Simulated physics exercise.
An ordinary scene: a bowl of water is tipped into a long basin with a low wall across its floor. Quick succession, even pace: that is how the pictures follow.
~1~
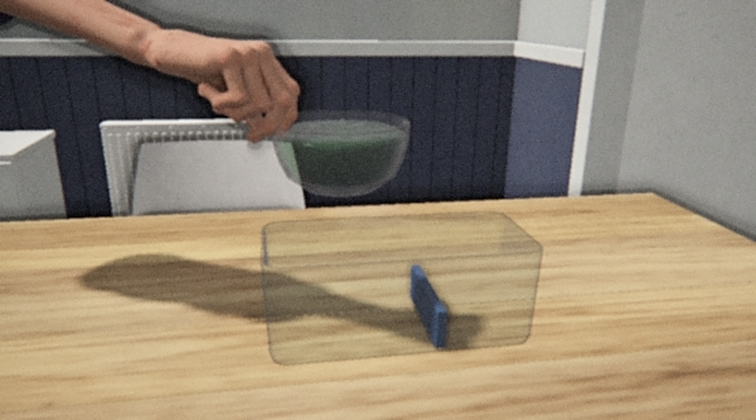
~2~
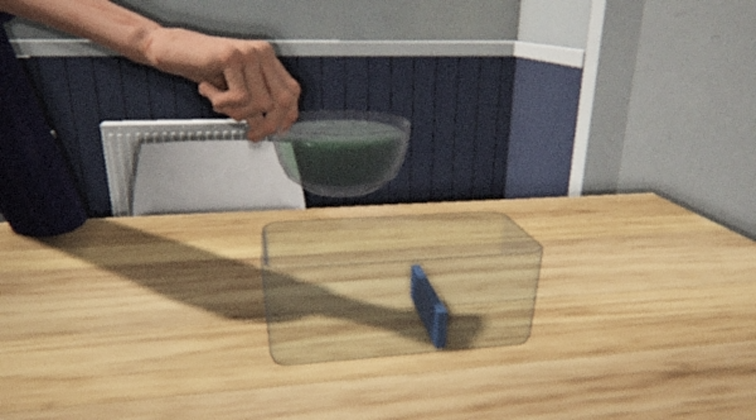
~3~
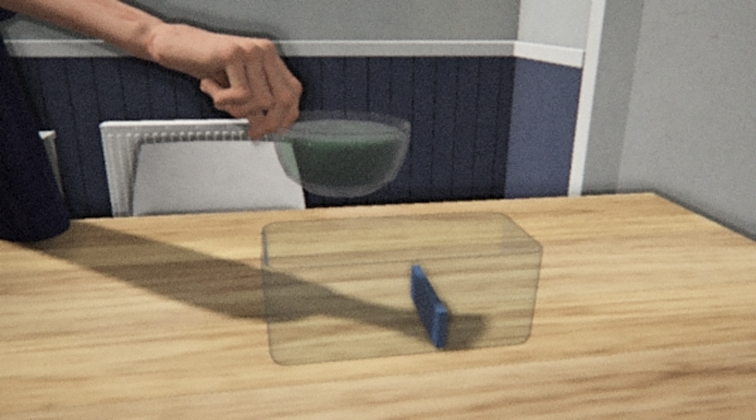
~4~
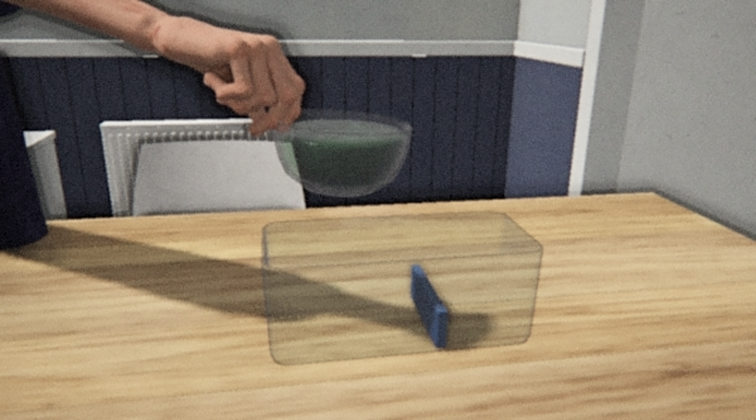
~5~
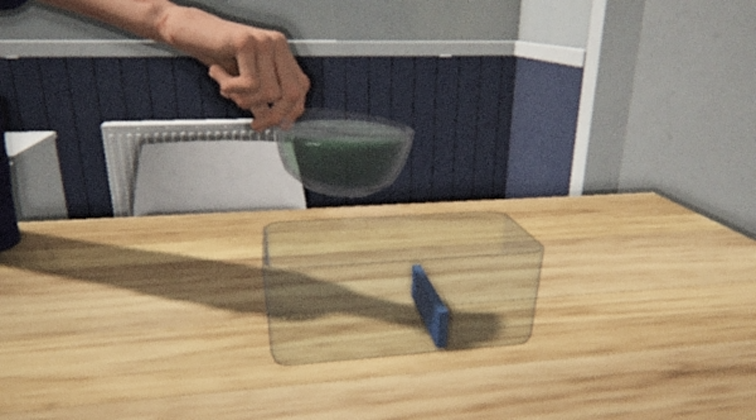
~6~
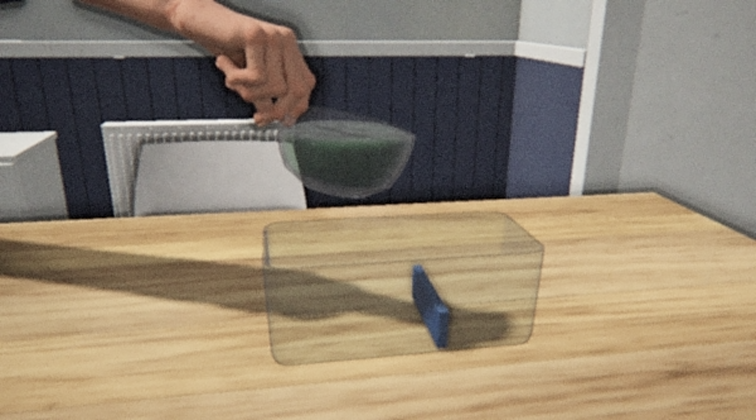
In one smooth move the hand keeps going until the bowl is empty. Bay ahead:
Right.
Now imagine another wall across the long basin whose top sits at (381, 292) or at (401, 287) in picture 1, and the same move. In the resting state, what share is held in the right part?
First try close to 95 percent, second try close to 90 percent.
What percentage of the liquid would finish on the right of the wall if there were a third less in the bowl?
It comes to near 60 per cent.
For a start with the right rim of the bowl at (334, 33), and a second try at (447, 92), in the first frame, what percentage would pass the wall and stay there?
Close to 15 in a hundred, then close to 80 in a hundred.
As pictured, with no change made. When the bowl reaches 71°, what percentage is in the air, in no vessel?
30 %.
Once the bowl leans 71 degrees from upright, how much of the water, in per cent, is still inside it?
It still holds around 40 per cent there.
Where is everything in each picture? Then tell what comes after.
In the first frame, it leans 0°; its right rim is at (407, 122); the water meets the walls at (274, 133) and (403, 129); the long basin's rim runs from (263, 246) to (522, 231); the wall's top is at (428, 288).
In the second frame, it leans 1°; its right rim is at (407, 123); the water meets the walls at (275, 133) and (403, 130).
In the third frame, it leans 2°; its right rim is at (407, 124); the water meets the walls at (276, 132) and (403, 131).
In the fourth frame, it leans 4°; its right rim is at (408, 127); the water meets the walls at (277, 131) and (404, 132).
In the fifth frame, it leans 8°; its right rim is at (410, 131); the water meets the walls at (279, 132) and (406, 132).
In the sixth frame, it leans 12°; its right rim is at (412, 136); the water meets the walls at (281, 132) and (409, 133).
A moment on, the tilt is 71° and 41 per cent is still to pour, 1 is left of the wall and 26 right of it.
Next, the tilt is 106° and 2 per cent is still to pour, 23 is left of the wall and 72 right of it.
Then the tilt is 110° and 0 per cent is still to pour, 28 is left of the wall and 72 right of it.
Later the tilt is 110° and 0 per cent is still to pour, 28 is left of the wall and 72 right of it.
At rest 28 per cent lies left of the wall, 72 right of it and 0 outside.
